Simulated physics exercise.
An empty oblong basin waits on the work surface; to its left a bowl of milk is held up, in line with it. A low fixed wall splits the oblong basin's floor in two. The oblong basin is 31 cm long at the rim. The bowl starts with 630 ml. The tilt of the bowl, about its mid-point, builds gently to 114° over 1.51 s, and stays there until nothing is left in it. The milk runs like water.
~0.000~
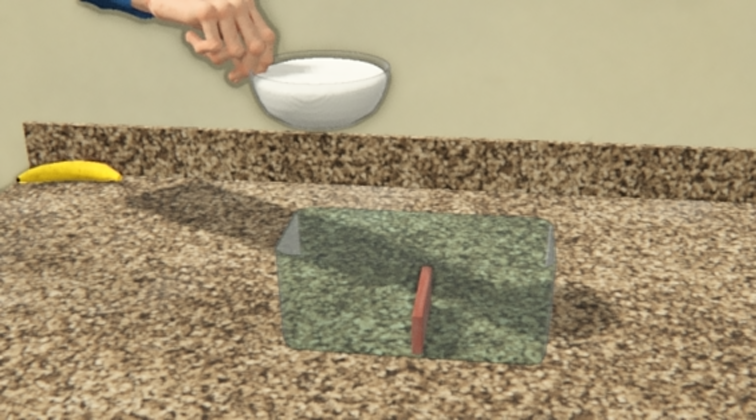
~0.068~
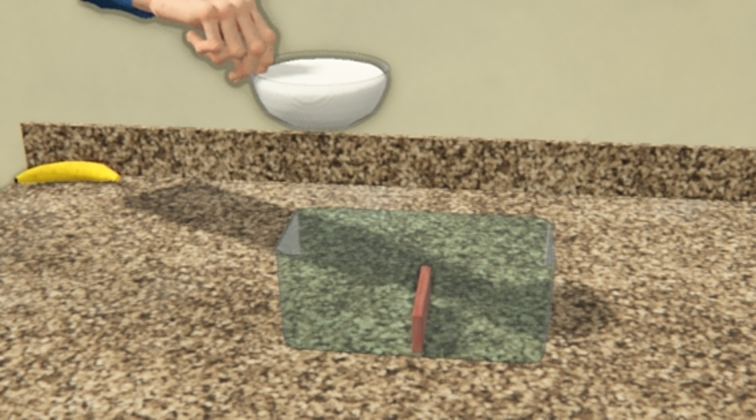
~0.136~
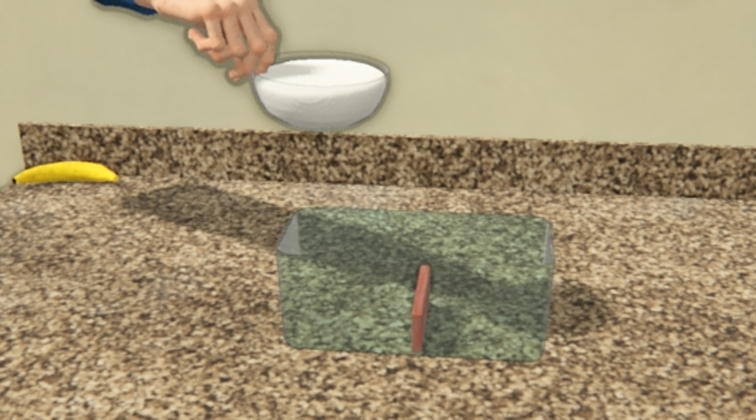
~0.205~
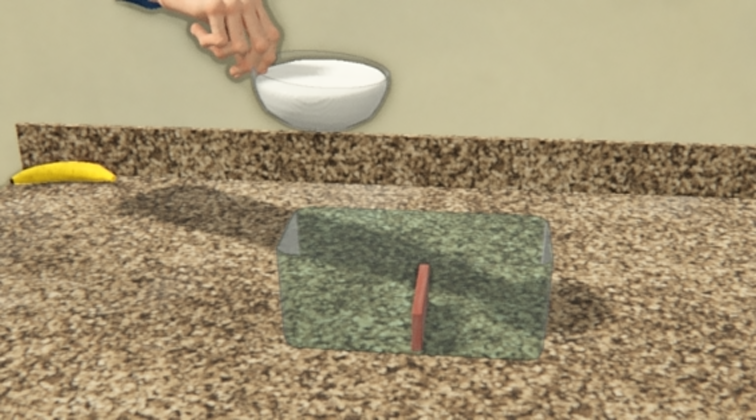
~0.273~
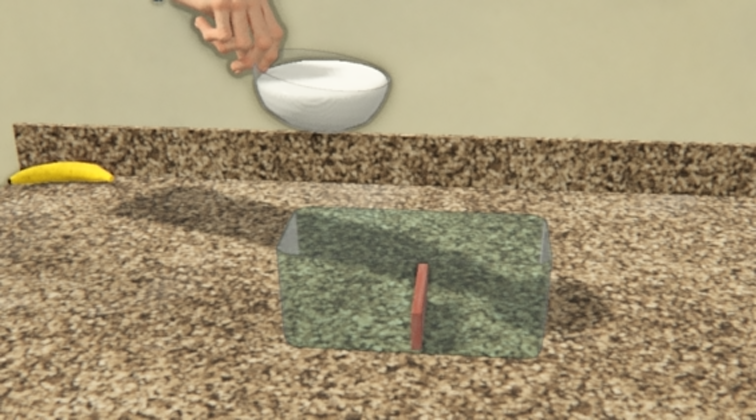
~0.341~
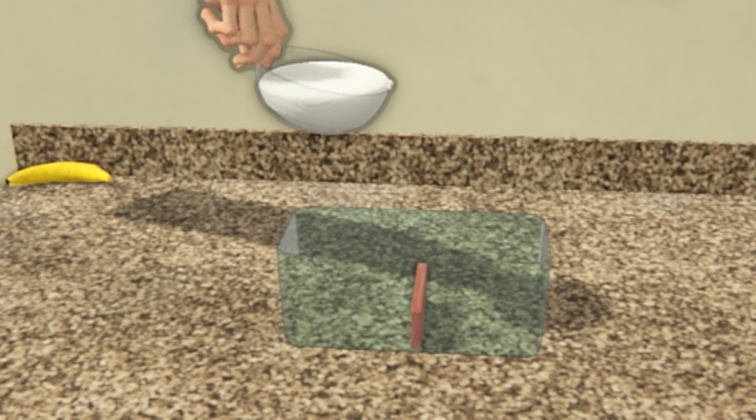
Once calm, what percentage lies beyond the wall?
Roughly 79 per cent is past the wall.
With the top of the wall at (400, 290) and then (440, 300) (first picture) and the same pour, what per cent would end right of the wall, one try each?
In turn about 90 and 65 per cent.
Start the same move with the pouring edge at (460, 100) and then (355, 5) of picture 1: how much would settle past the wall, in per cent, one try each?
First 95, then 60 per cent.
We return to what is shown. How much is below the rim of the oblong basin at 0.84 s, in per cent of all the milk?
About 40 per cent.
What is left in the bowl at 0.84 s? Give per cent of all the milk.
Some 24 per cent.
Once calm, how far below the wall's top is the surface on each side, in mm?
Left about 44 mm, right about 22 mm.
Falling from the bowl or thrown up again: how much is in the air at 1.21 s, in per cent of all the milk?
About 3 per cent.
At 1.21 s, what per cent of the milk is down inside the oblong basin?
Some 96 per cent.
Then, 0.84 s in, the tilt is 67° and 24 per cent is still to pour, 3 is left of the wall and 37 right of it.
Then, 1.21 s in, the tilt is 103° and 0 per cent is still to pour, 18 is left of the wall and 79 right of it.
Then, 1.59 s in, the tilt is 114° and 0 per cent is still to pour, 20 is left of the wall and 79 right of it.
Then, 2.01 s in, the tilt is 114° and 0 per cent is still to pour, 20 is left of the wall and 79 right of it.
Finally, 20 per cent lies left of the wall, 79 right of it and 1 outside.
